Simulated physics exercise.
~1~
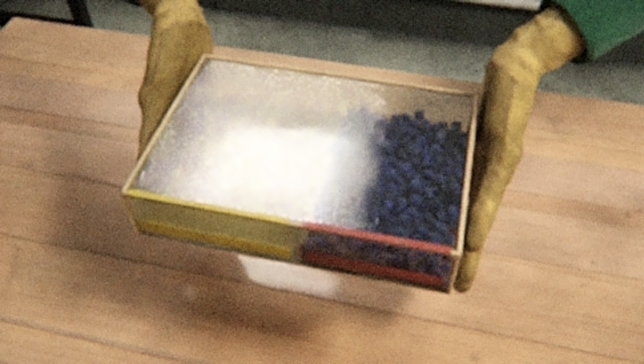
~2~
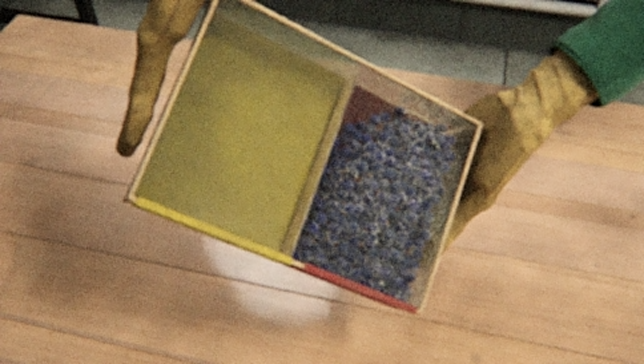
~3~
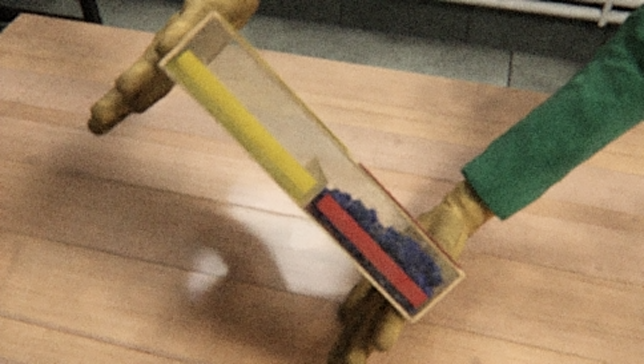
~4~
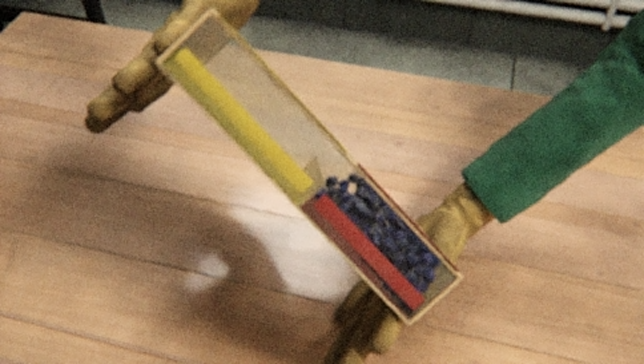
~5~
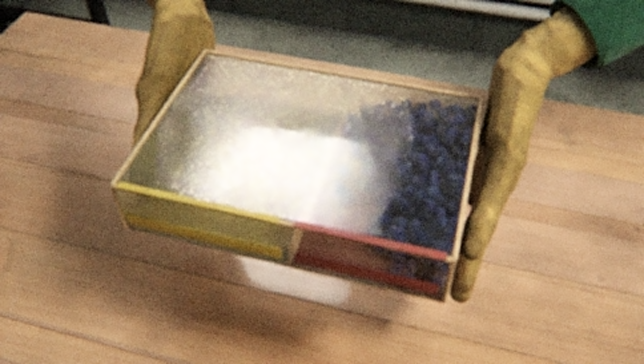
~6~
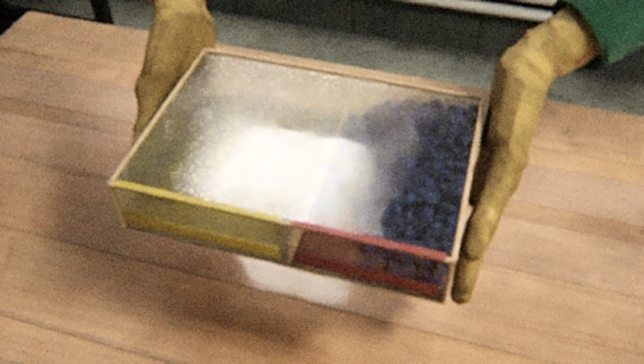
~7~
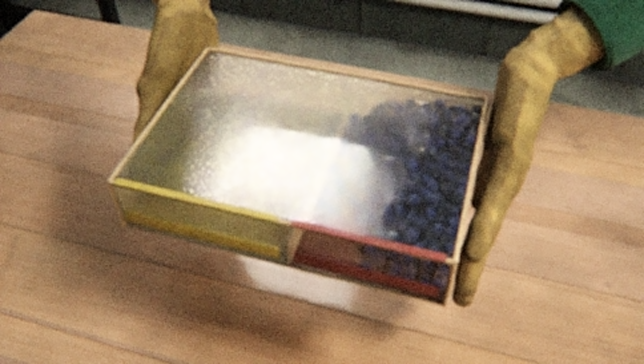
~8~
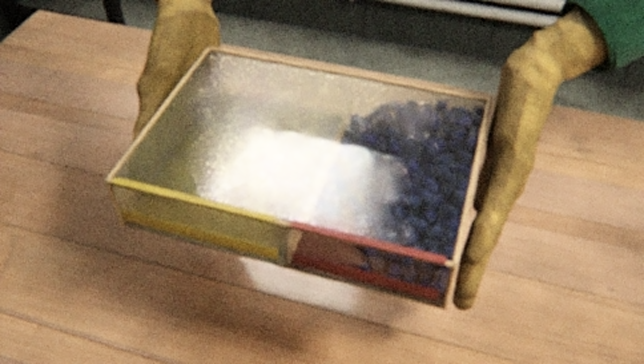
Clear-lidded box of blueberries being tilted steeply by gloved hands and brought back level, berries staying on the red side.
